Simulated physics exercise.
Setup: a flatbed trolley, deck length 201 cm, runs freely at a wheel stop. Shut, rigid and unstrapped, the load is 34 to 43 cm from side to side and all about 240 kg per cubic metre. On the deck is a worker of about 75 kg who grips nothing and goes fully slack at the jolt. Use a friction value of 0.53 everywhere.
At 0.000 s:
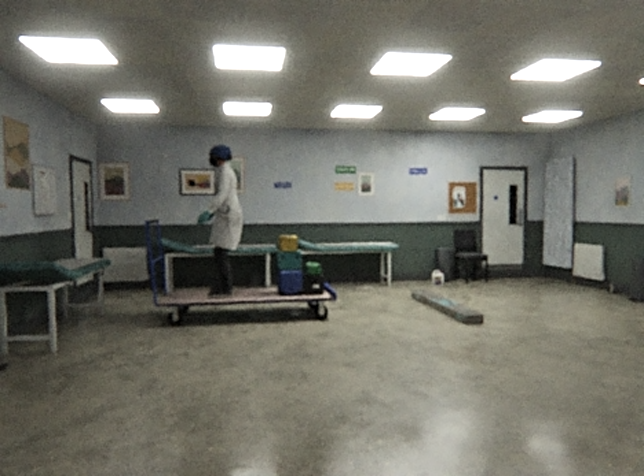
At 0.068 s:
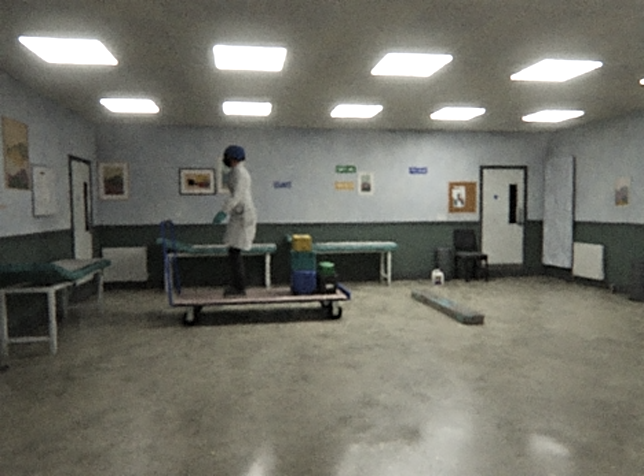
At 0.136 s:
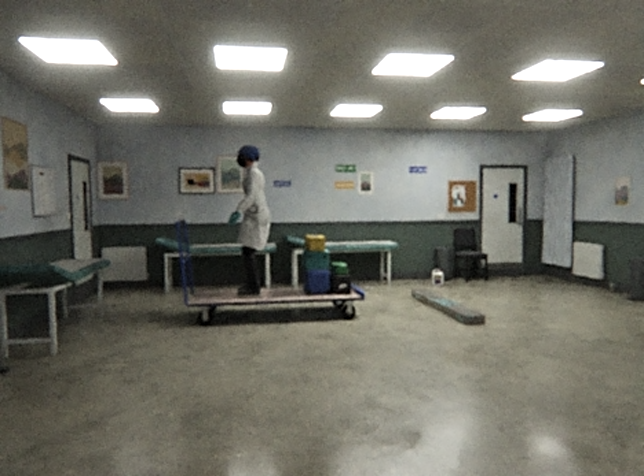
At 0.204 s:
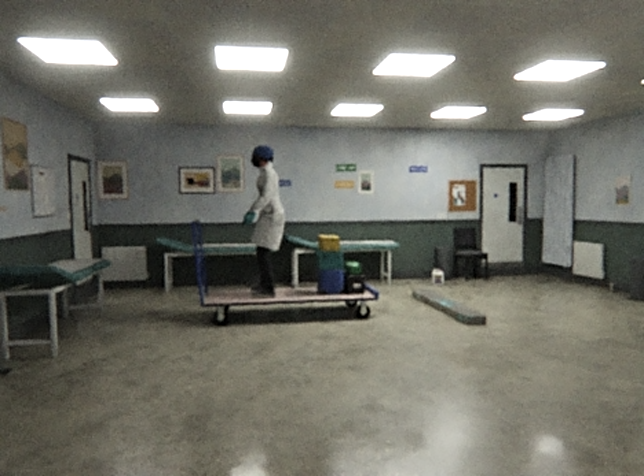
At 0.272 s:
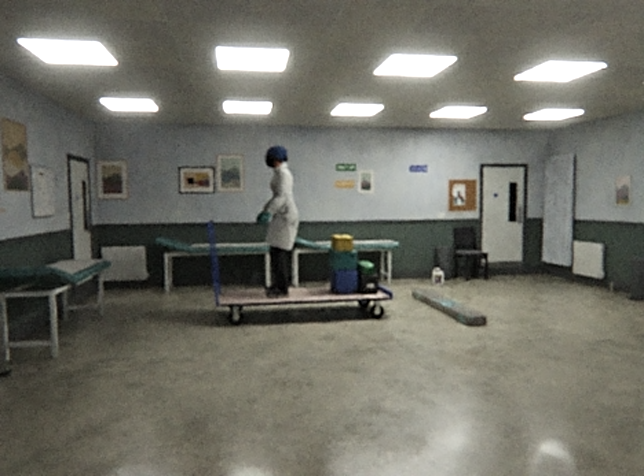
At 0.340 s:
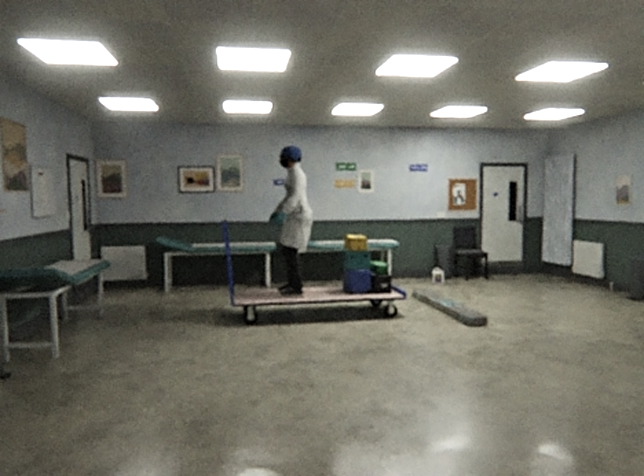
A wide, grey-walled room with a dark green lower wall, seen from across its polished floor under bright ceiling panels, has green-topped tables at the left and back. On a flat trolley with a blue upright handle at its left end, a person in a white coat and dark blue head covering stands facing left, with blue, green and yellow containers at the right. The trolley rolls steadily rightward, carrying both along, while the camera stays still.
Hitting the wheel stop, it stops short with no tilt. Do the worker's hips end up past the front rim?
Yes.
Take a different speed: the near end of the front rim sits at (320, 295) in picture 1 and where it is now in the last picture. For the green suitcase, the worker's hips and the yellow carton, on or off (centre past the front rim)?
In that case green off, hips off, yellow off.
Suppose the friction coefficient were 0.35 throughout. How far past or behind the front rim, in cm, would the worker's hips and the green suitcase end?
With that change the hips settle 30 past, while green settles 110 past.
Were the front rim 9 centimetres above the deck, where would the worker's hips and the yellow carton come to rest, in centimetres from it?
Then hips 30 past, yellow 90 past.
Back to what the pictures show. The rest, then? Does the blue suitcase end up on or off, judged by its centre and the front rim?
End result - blue: Stays.
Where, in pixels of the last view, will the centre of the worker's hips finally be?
End point: About (502, 298) px.
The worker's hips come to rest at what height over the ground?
The hips settle roughly 15 cm above the ground.
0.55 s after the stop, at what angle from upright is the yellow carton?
About 110°.
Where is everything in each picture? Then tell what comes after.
In the first frame, hips (229, 217), teal toolbox (289, 259), rim corner (336, 297); 146 cm short of the stop.
In the second frame, hips (243, 218), teal toolbox (302, 259), rim corner (350, 297); 129 cm short of the stop.
In the third frame, hips (257, 218), teal toolbox (315, 259), rim corner (364, 297); 113 cm short of the stop.
In the fourth frame, hips (271, 218), teal toolbox (329, 259), rim corner (378, 297); 96 cm short of the stop.
In the fifth frame, hips (285, 218), teal toolbox (342, 259), rim corner (392, 297); 80 cm short of the stop.
In the sixth frame, hips (299, 218), teal toolbox (356, 259), rim corner (405, 296); 63 cm short of the stop. Speed about 2.4 m/s.
Impact comes at 0.60 s.
After 0.85 s the worker's hips are 60 cm behind the rim, near (399, 234) in the last picture's view.
After 1.15 s the worker's hips are 2 cm past the rim, near (444, 261) in the last picture's view.
After 1.60 s the worker's hips are 51 cm past the rim, near (481, 282) in the last picture's view.
At rest, 3.3 s, past the rim, teal toolbox, black tote, green suitcase, yellow carton and the worker's hips; behind it, blue suitcase.
